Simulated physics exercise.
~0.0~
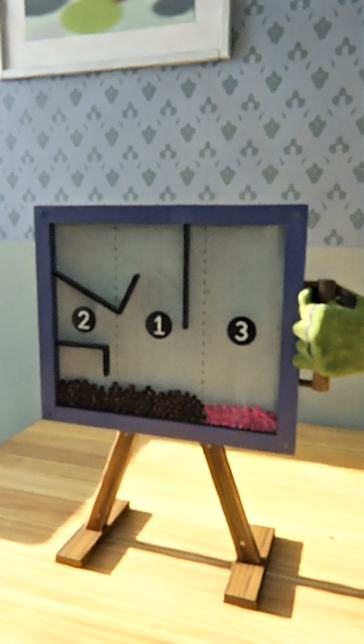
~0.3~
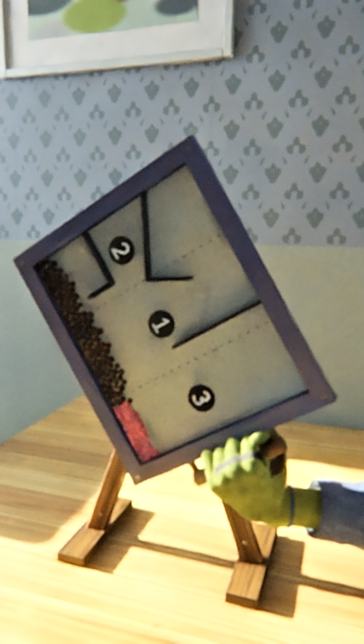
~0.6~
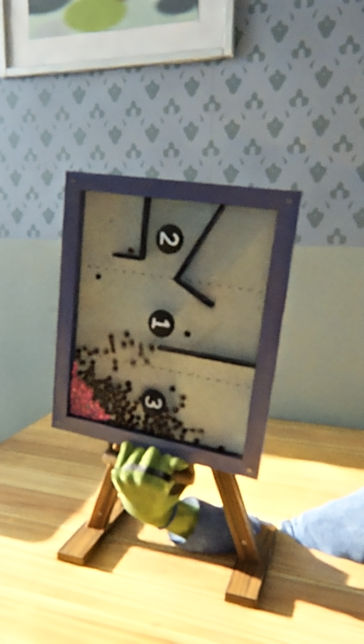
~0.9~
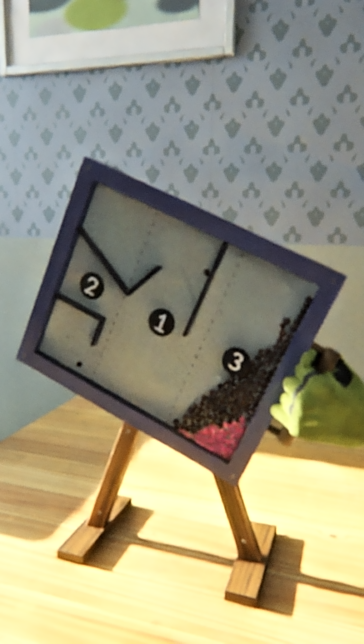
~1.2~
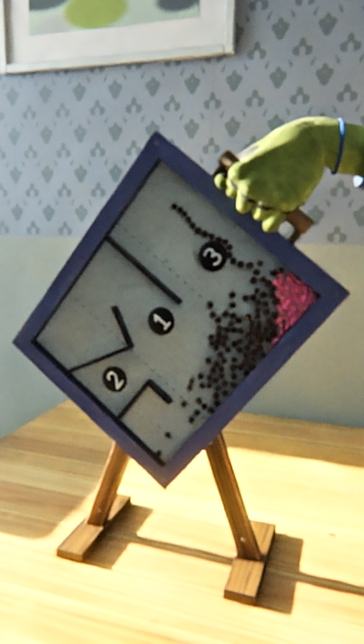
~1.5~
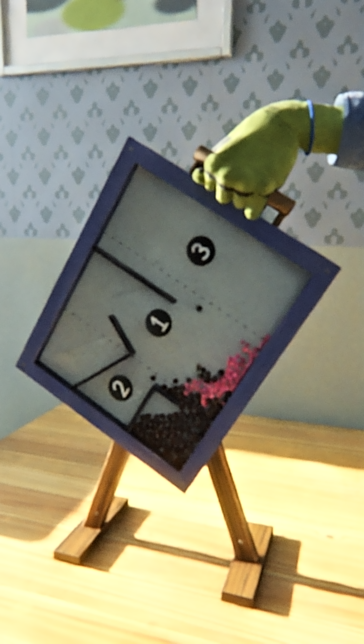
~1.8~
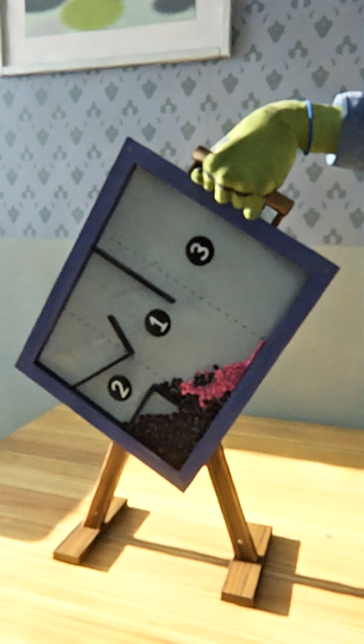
A flat, blue-framed box turns on a wooden stand upon a sunlit table, seen from the front by a slightly swaying camera, with patterned wallpaper and a picture behind. Inside, dark pellets and a smaller pink group lie along the bottom, beneath black ledges and three numbered strips. A green hand on the right turns the box clockwise onto its side, and the pellets tumble down toward strip three. The hand then swings it back past level, sending them sliding right, then spilling down the tilted wall. They settle in the lower corner across strips one and two, leaving three empty.
